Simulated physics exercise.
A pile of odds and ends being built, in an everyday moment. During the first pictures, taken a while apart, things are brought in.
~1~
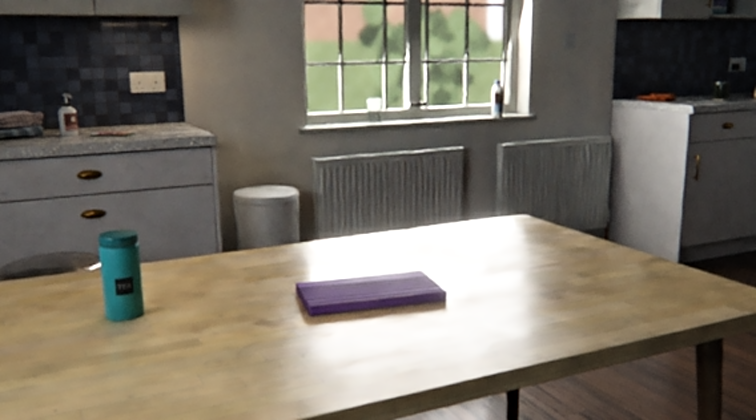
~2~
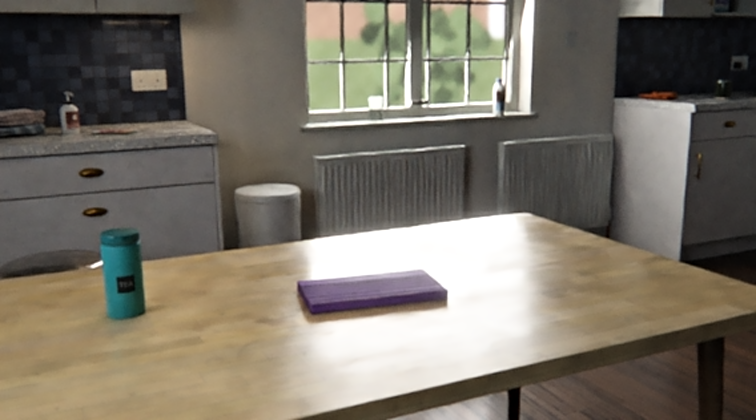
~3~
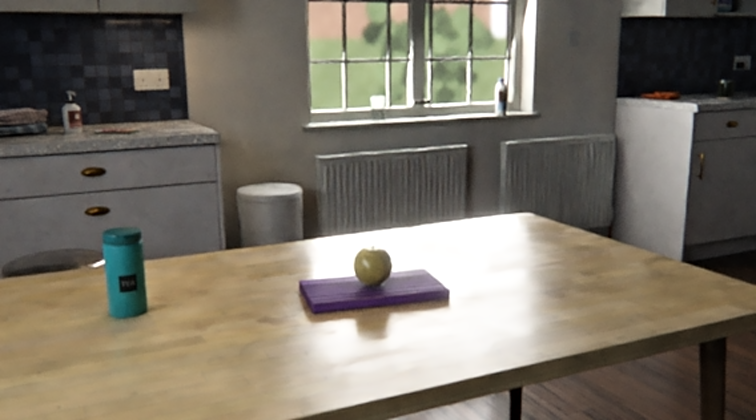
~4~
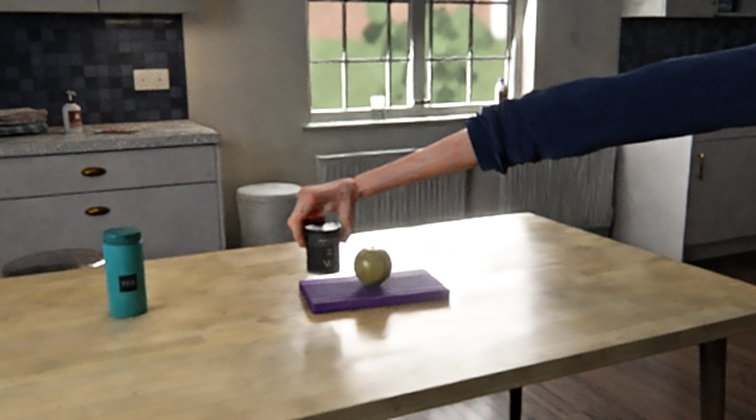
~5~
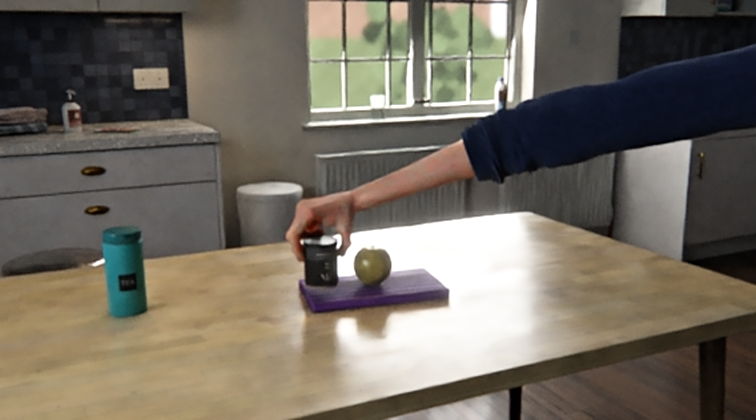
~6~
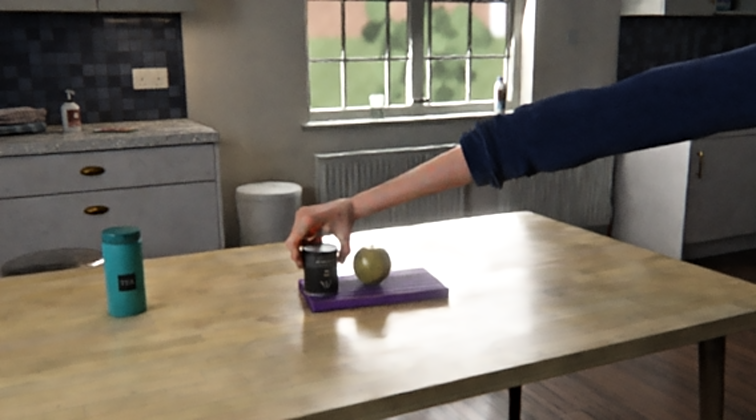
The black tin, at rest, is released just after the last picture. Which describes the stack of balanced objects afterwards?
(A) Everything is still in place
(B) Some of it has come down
Everything is still in place (A).
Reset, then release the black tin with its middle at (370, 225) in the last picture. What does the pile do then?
The pile then goes over.
Then, 0.30 s after the last picture, nothing has stirred.
Then, 0.70 s after the last picture, black tin resting near (321, 270).
At rest, all 4 in place. Seen from the same camera at the end, black tin near (321, 270). The pile stays up.
